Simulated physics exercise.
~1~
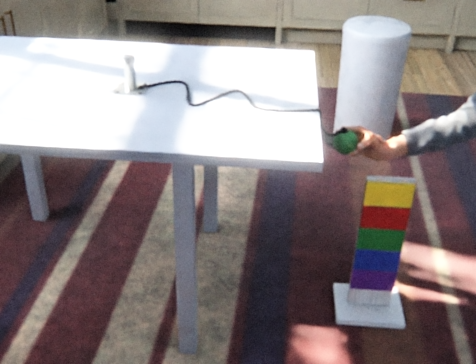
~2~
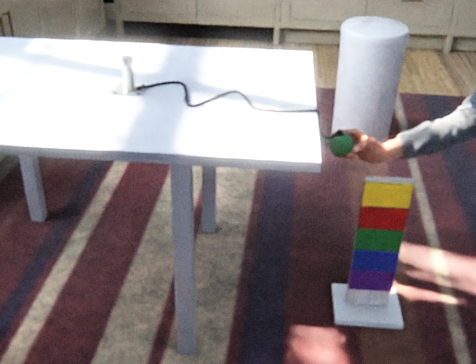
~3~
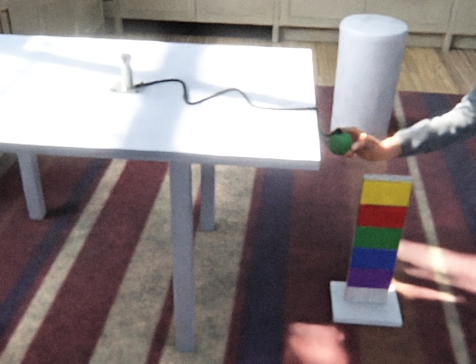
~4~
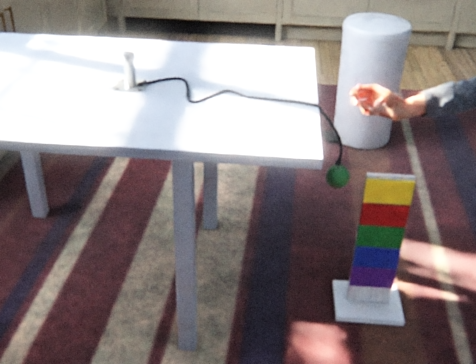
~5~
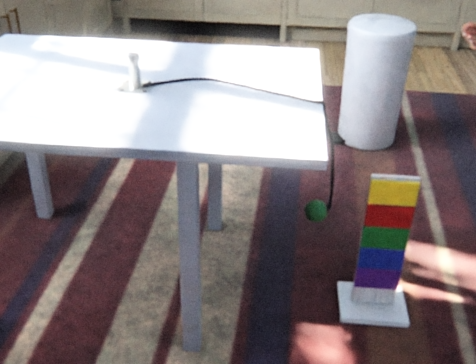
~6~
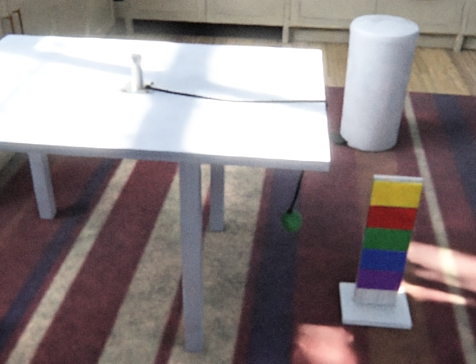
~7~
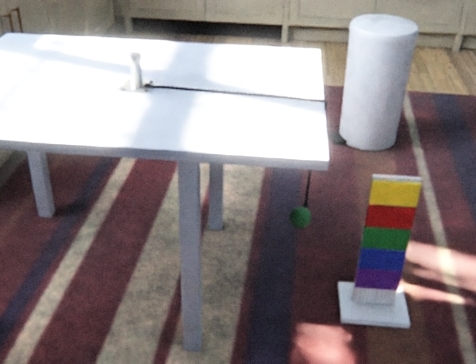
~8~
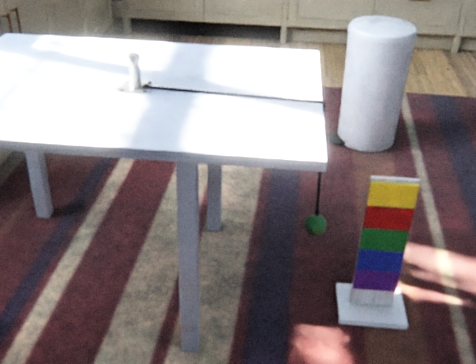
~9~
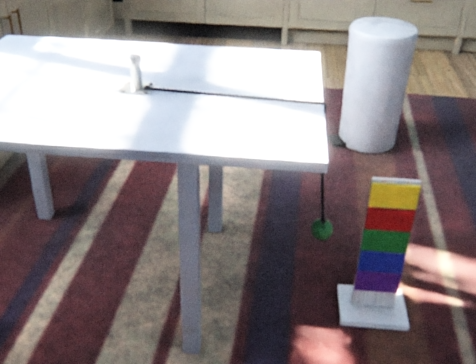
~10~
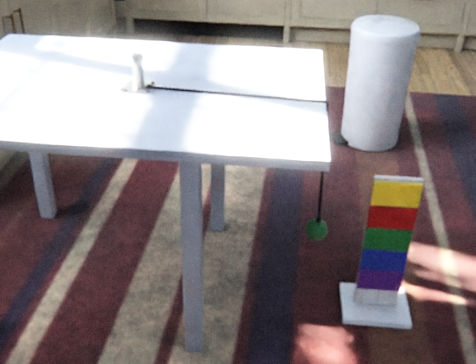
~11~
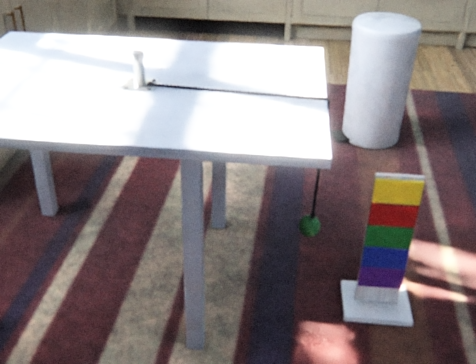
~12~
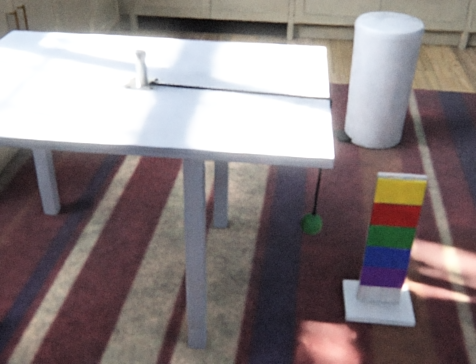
A green apple tied to a dark cord was held beyond the end of a white table until the hand let go, then it dropped, swung left and right beneath the edge, and ended up hanging about level with the green band.
